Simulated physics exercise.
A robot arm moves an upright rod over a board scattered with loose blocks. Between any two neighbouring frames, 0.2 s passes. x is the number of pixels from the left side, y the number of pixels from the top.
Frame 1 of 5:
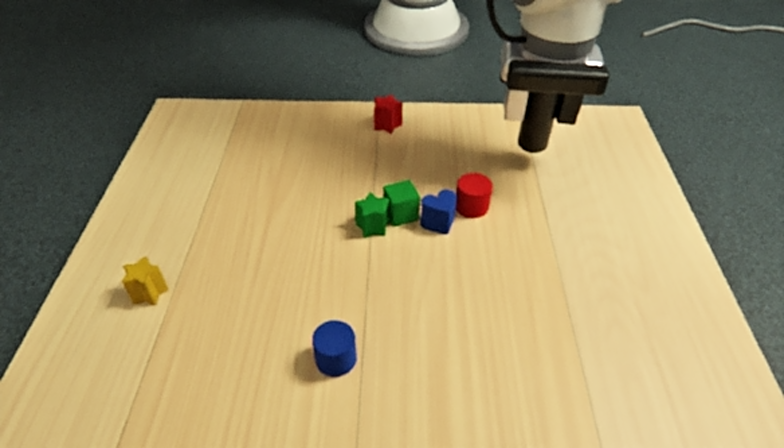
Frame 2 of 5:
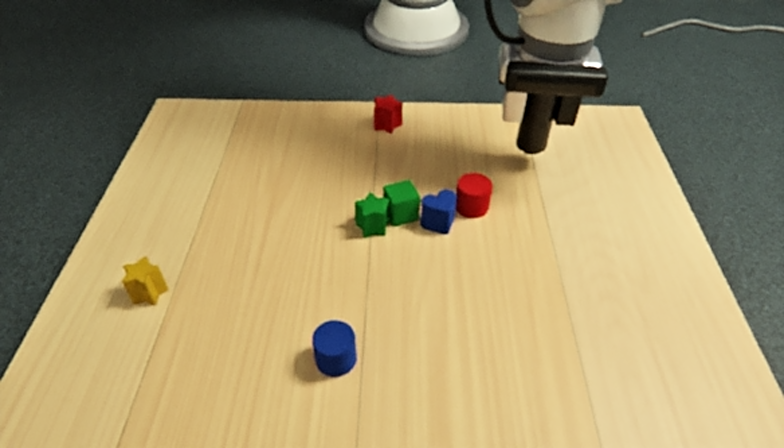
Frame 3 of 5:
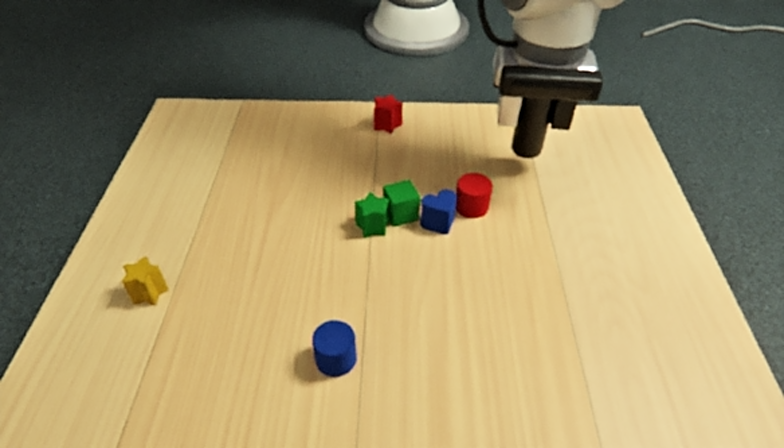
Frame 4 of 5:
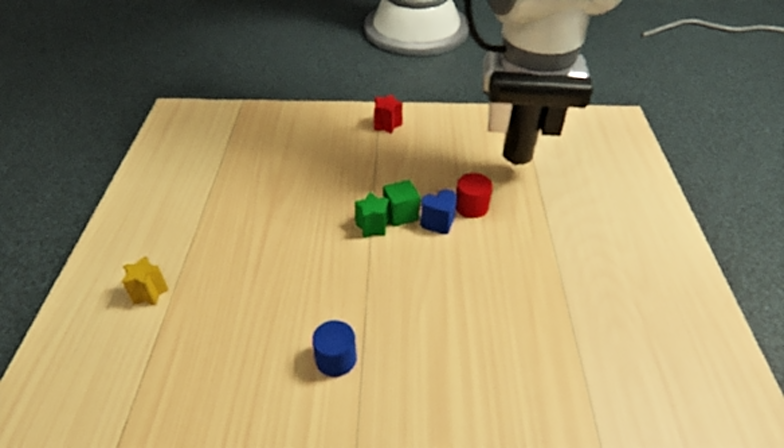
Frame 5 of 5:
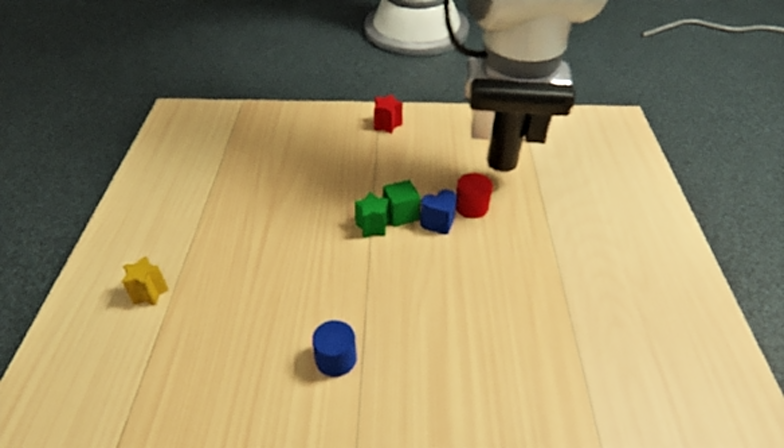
We see a robot arm holding an upright rod over a wooden board scattered with colourful blocks. The rod barely shifts at first, then moves a short way left and toward the viewer, nearing the red round block; the blocks stay still.
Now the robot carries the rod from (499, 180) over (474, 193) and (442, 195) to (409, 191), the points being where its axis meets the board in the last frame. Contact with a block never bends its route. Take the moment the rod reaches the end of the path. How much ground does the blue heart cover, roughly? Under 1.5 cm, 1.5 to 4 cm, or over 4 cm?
Distance: 1.5 to 4 cm.
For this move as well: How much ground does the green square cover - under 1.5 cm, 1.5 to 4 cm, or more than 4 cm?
Range: Under 1.5 cm.
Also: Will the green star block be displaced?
In short: No.
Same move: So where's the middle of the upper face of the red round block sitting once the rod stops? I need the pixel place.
It comes to (460, 196).
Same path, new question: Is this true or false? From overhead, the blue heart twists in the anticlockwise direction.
False - the claim does not hold.
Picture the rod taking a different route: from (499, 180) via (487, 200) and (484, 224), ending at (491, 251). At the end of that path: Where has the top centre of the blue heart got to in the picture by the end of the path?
Located at (420, 209).
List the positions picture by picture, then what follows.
The first picture shows rod tip at (532, 145); block tops, green star block at (372, 203); green square at (402, 191); blue heart at (441, 200); red round block at (475, 183).
The second picture shows rod at (531, 146); blocks unchanged.
The third picture shows rod at (526, 150); blocks unchanged.
The fourth picture shows rod at (517, 157); blocks unchanged.
The fifth picture shows rod at (502, 164); green star block at (372, 203); green square at (402, 191); blue heart at (441, 200); red round block at (475, 183).
The first path, step by step. One third of the way, rod at (476, 176); blue heart at (436, 204); red round block at (467, 191).
Two thirds of the way, rod at (443, 178); blue heart at (429, 210), turned 35° clockwise; red round block at (460, 196).
At the end, rod at (410, 174); green star block in place; green square in place; blue heart at (429, 210), turned 35° clockwise; red round block at (460, 196).
